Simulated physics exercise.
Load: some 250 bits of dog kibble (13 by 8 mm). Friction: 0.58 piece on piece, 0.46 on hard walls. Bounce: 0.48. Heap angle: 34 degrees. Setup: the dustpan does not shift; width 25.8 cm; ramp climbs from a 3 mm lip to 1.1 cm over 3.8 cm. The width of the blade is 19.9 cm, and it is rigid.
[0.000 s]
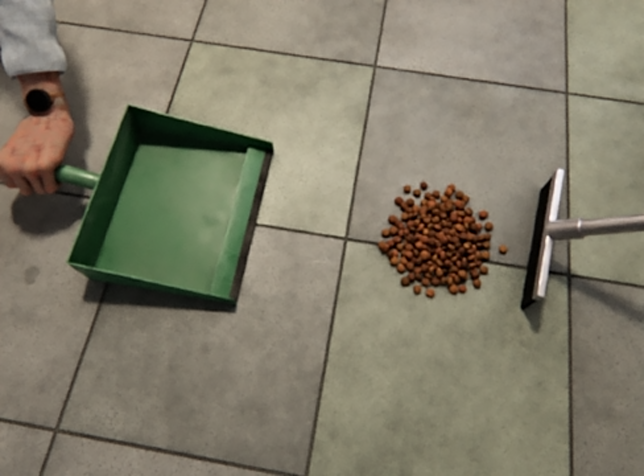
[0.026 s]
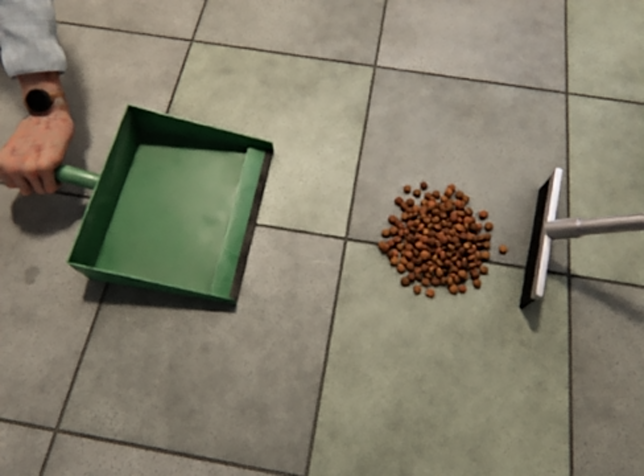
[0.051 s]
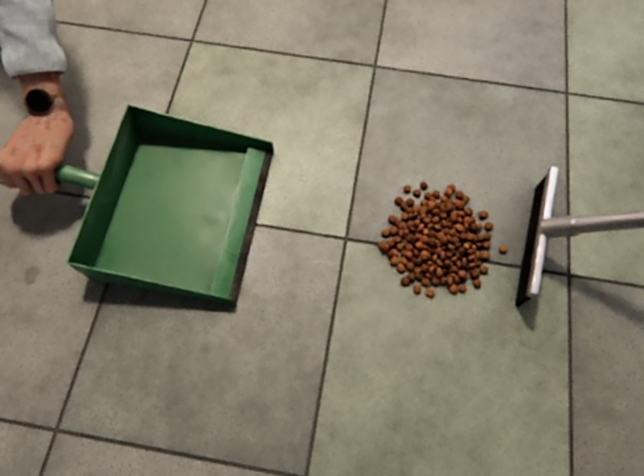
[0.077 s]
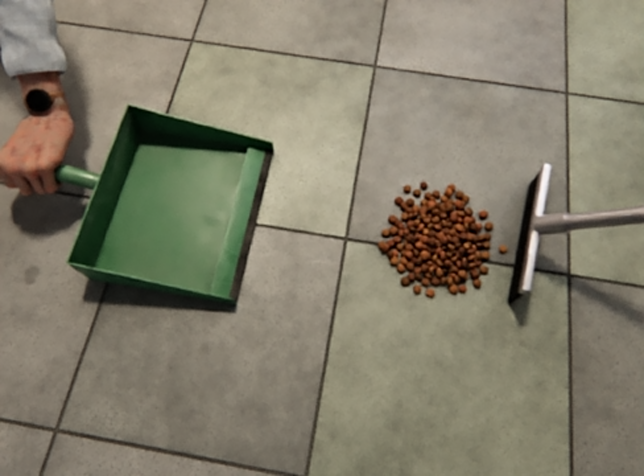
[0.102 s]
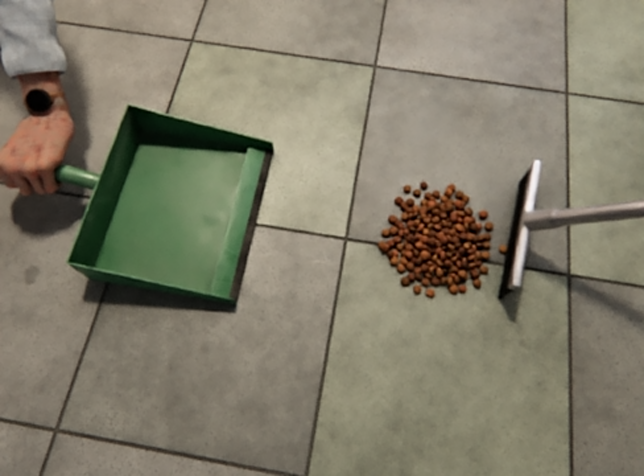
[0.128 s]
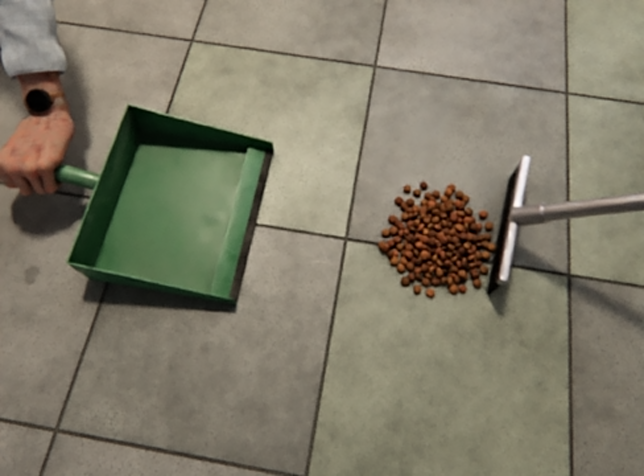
At the start, a hand holds a green dustpan at the left on a tiled floor, with a pile of brown kibble to its right and a squeegee-like blade beyond. The blade slides left until it is at the pile's right edge, while the dustpan and heap stay essentially still.
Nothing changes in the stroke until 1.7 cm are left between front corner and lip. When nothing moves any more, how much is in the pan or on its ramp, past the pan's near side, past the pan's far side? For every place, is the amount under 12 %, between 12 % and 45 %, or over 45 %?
In the end pan: A middle share; near side: Not many; far side: A middle share.
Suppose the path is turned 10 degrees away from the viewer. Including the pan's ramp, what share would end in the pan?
Estimate: 0 % in pan or on ramp.
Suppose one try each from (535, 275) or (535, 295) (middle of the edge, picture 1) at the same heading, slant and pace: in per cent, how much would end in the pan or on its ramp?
I'd put it near 30 per cent for the first and near 35 per cent for the second.
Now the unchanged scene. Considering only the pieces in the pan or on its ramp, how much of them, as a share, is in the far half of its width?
Around 100 in a hundred.
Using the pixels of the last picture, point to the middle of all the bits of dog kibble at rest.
(271, 180) or so.
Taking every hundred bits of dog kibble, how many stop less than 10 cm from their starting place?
About 20 percent.
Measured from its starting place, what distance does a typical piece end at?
Median: Approx. 30 cm.
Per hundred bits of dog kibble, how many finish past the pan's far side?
Some 25 per cent.
Then, at 0.39 s, middle of the blade 20 cm from the lip; 0 % over the lip, far side 5 %, near side 0 %.
After 0.57 s, middle of the blade 9 cm from the lip; 0 % over the lip, far side 15 %, near side 0 %.
After 0.87 s, middle of the blade 3 cm from the lip; 25 % over the lip, far side 25 %, near side 0 %.
At rest (1.3 s), pan 25 %, near side 0 %, far side 25 %, in front of the lip or behind the blade 50 %.
